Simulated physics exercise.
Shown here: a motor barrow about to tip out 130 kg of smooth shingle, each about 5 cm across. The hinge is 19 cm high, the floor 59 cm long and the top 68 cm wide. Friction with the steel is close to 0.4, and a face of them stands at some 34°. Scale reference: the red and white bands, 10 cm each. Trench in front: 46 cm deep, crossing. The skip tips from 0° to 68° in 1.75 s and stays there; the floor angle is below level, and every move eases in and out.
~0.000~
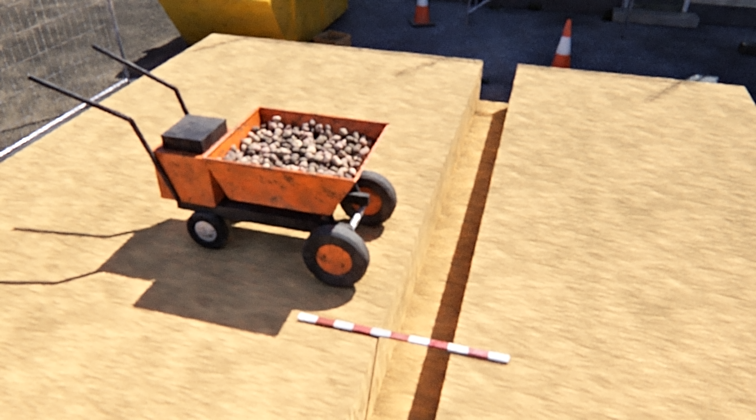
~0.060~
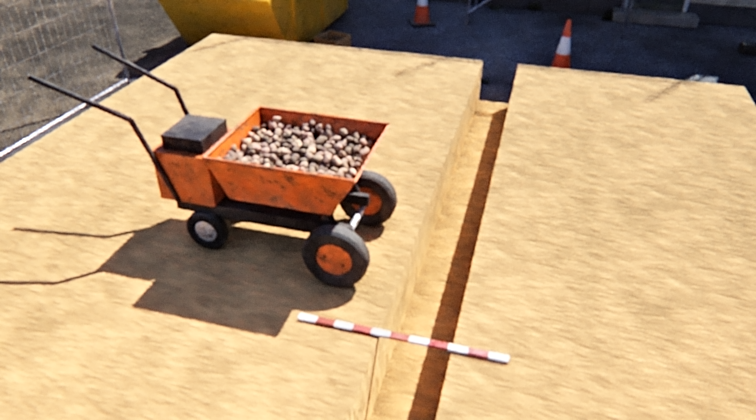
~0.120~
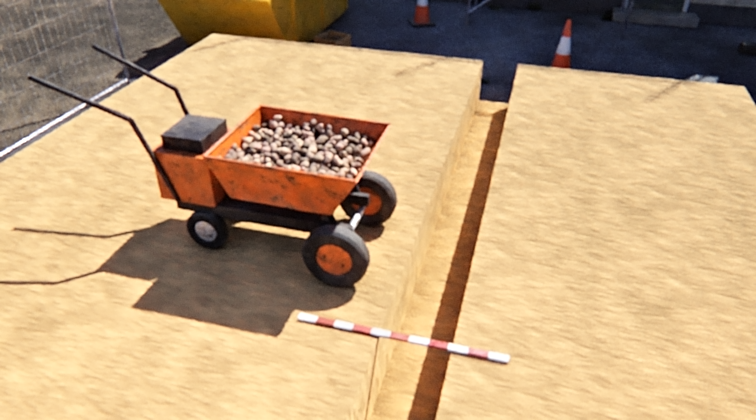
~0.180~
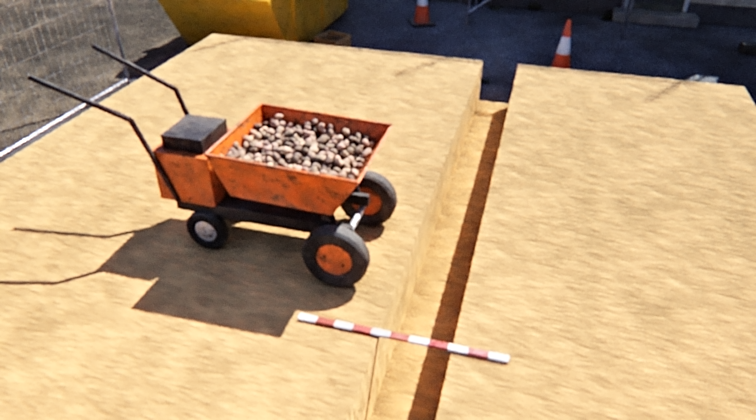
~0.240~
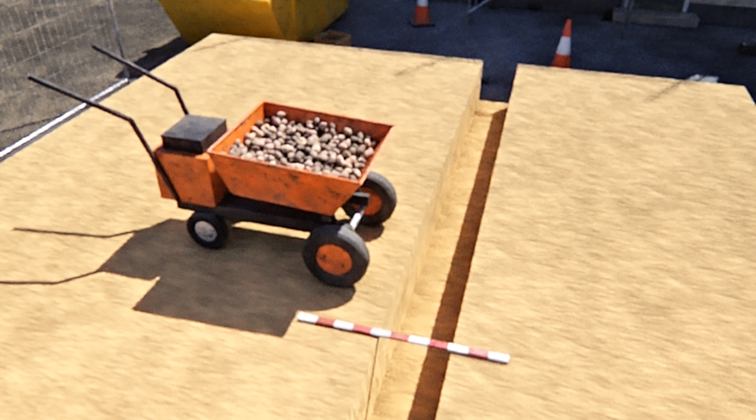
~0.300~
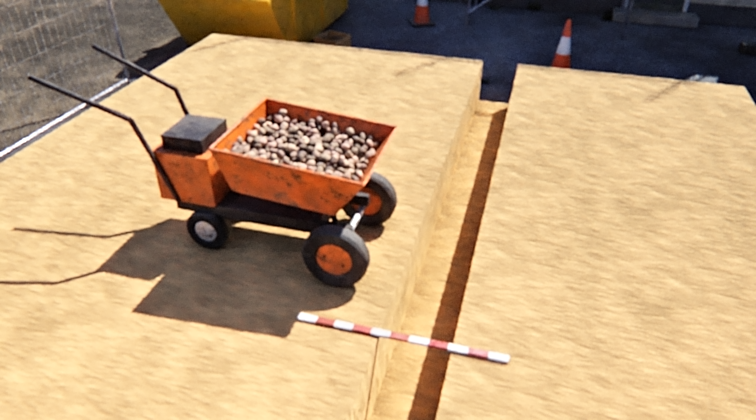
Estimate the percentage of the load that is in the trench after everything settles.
Roughly 62 per cent of the load.
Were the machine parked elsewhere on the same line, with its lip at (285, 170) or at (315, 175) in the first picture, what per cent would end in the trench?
Some 80 and some 100 per cent, in that order.
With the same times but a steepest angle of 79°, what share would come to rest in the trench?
Close to 50 per cent then.
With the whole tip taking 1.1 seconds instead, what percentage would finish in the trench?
Near 55 per cent.
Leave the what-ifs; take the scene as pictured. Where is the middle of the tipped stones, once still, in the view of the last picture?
At about pixel (456, 312) in the last view.
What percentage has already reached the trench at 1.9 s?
Some 20 per cent.
After 1.3 s the floor is at 57°; 100 % in the skip; the foremost stones are at (442, 219).
After 1.9 s the floor is at 68°; 52 % in the skip, 20 % in the trench, 28 % past the trench; the foremost stones are at (542, 297).
After 2.2 s the floor is at 68°; 29 % in the skip, 31 % in the trench, 39 % past the trench; the foremost stones are at (600, 303).
After 4.2 s the floor is at 68°; 0 % in the skip, 62 % in the trench, 38 % past the trench; the foremost stones are at (628, 311).
